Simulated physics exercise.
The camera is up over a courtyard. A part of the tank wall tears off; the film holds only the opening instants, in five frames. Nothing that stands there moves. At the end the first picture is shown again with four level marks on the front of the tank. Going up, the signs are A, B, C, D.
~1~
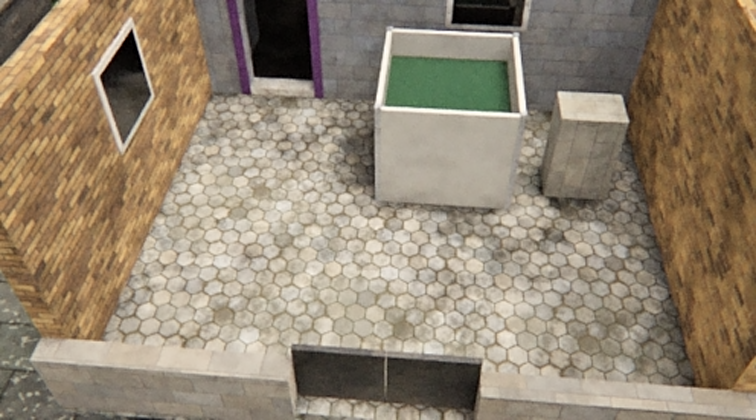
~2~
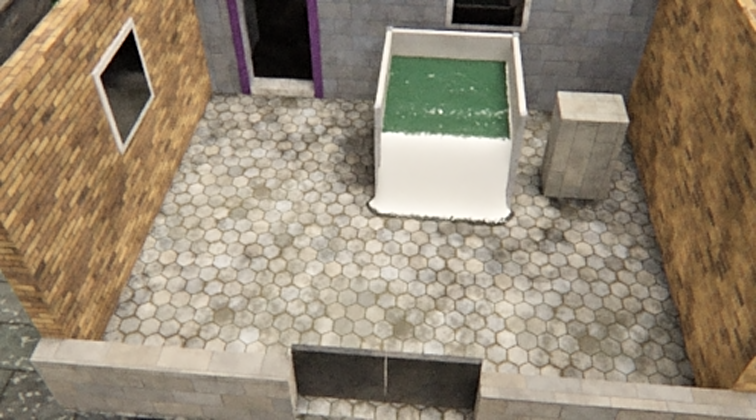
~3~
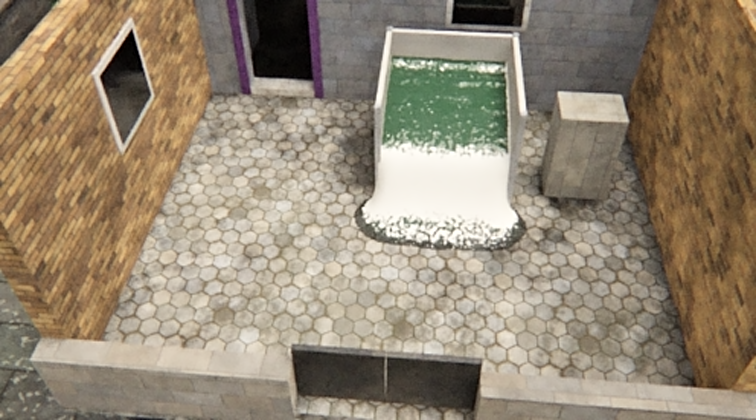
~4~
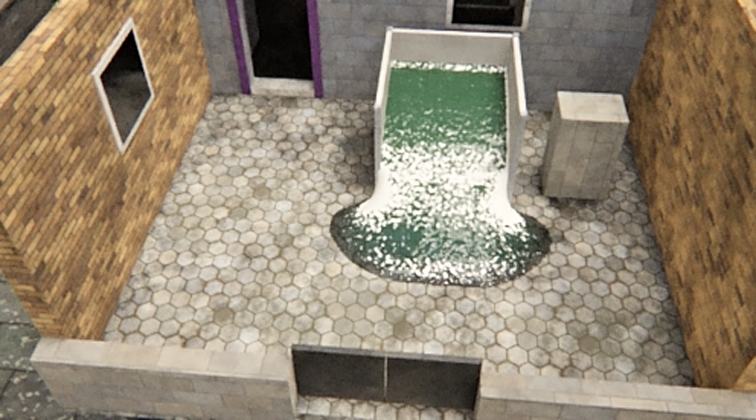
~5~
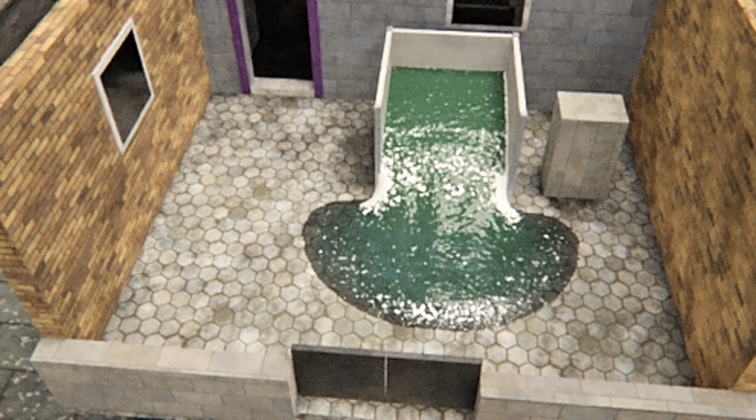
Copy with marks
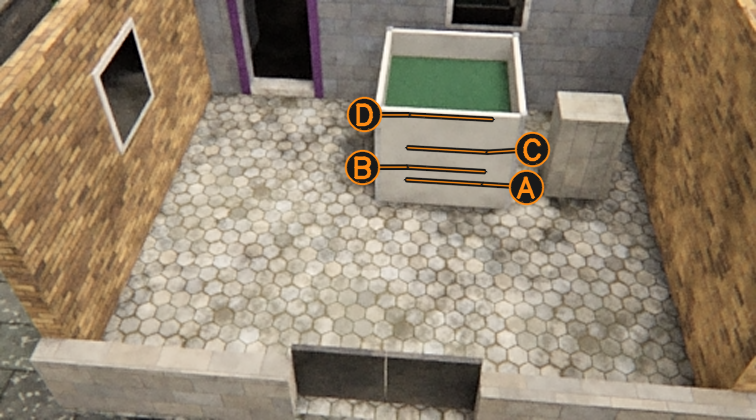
Green water pouring from the open front of a pale tank, foaming and spreading in a rounded pool across courtyard paving.
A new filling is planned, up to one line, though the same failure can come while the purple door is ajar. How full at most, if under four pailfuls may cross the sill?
Mark C.
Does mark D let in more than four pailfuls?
Yes, it does.
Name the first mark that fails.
D.
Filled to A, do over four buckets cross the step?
No, that is safe.
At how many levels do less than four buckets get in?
Three of them.
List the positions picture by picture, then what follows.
Water in the tank at rest, its middle at (449, 94); foot of the purple doorway at (283, 96); shut gate at (386, 360).
Water covers 2 % of the ground and shows as far out as (375, 206).
Water covers 5 % of the ground and shows as far out as (363, 221).
Water covers 10 % of the ground and shows as far out as (357, 257).
Water covers 18 % of the ground and shows as far out as (408, 320).
On the marked copy, A at (444, 182); B at (445, 169); C at (447, 149); D at (450, 117); from the bottom up A, B, C, D.
Choosing A, nothing gets over.
Choosing B, nothing gets over.
Choosing C, a bucket or two gets in.
Choosing D, about 12 bucketfuls get in.
